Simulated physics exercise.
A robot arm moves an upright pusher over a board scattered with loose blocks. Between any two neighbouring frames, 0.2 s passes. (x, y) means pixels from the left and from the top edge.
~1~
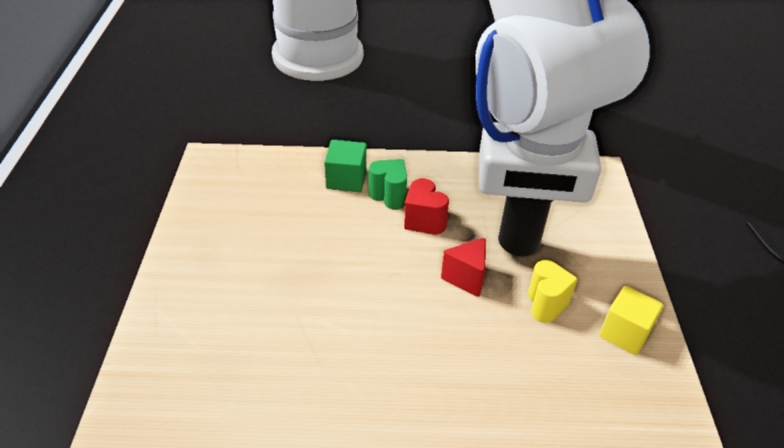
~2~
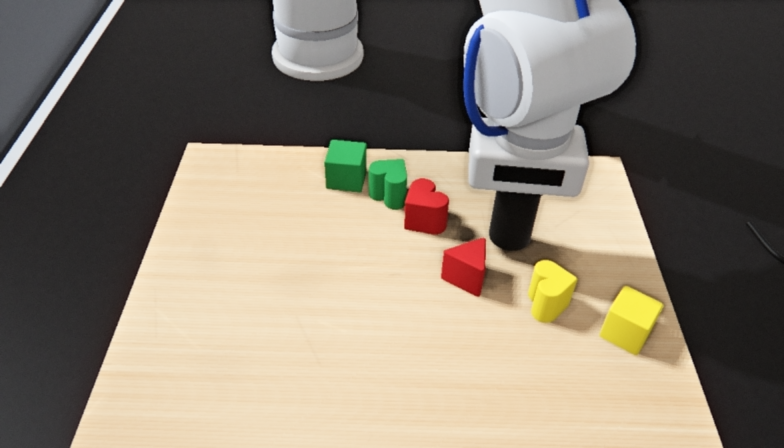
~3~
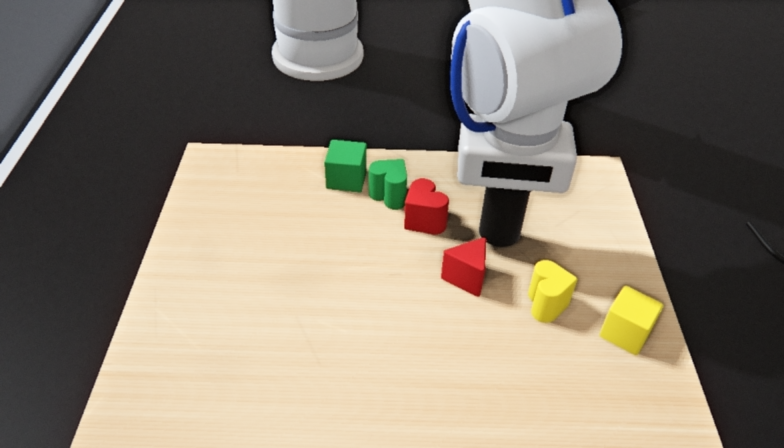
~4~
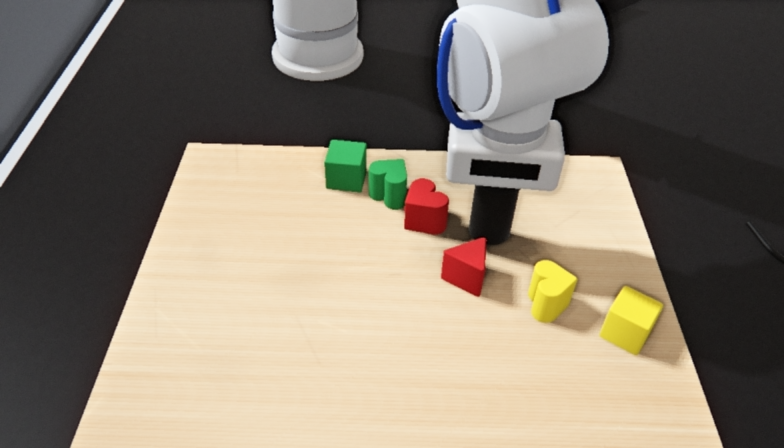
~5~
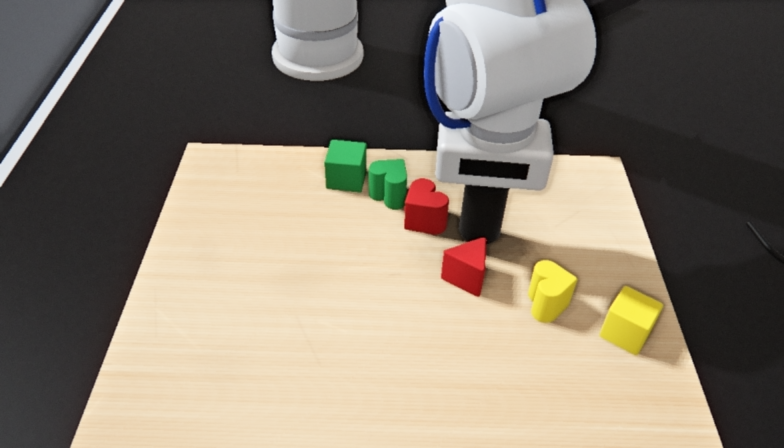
The video shows a robot arm holding a black upright pusher over a wooden board with green, red and yellow blocks. The pusher moves a short way left, nearing the red blocks, while all the blocks stay still.
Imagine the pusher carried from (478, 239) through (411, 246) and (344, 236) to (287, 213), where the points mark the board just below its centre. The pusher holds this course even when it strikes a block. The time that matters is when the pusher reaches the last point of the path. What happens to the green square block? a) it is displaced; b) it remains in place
The correct letter is b.
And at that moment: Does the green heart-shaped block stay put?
I believe not.
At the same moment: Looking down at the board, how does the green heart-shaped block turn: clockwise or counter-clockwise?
Viewed from above, counterclockwise.
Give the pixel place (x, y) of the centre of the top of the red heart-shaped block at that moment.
When the path ends, it will be at (397, 188).
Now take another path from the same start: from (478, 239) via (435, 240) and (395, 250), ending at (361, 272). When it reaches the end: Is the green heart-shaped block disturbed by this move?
In the end it has been moved.
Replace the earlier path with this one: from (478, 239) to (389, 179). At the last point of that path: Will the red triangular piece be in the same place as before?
I expect so.
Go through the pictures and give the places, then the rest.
In the first frame, pusher tip at (519, 242); block tops, green square block at (346, 152); green heart-shaped block at (391, 169); red heart-shaped block at (426, 193).
In the second frame, pusher at (509, 236); blocks unchanged.
In the third frame, pusher at (499, 233); blocks unchanged.
In the fourth frame, pusher at (489, 231); blocks unchanged.
In the fifth frame, pusher at (480, 230); green square block at (346, 152); green heart-shaped block at (391, 169); red heart-shaped block at (426, 193).
What follows on the original path. One third of the way, pusher at (411, 237); green heart-shaped block at (387, 164), turned 15° anticlockwise; red heart-shaped block at (404, 188), turned 70° clockwise.
Two thirds of the way, pusher at (343, 227); green heart-shaped block at (388, 162), turned 20° anticlockwise; red heart-shaped block at (397, 188), turned 100° clockwise.
At the end, pusher at (286, 204); green square block in place; green heart-shaped block at (388, 162), turned 20° anticlockwise; red heart-shaped block at (397, 188), turned 100° clockwise.
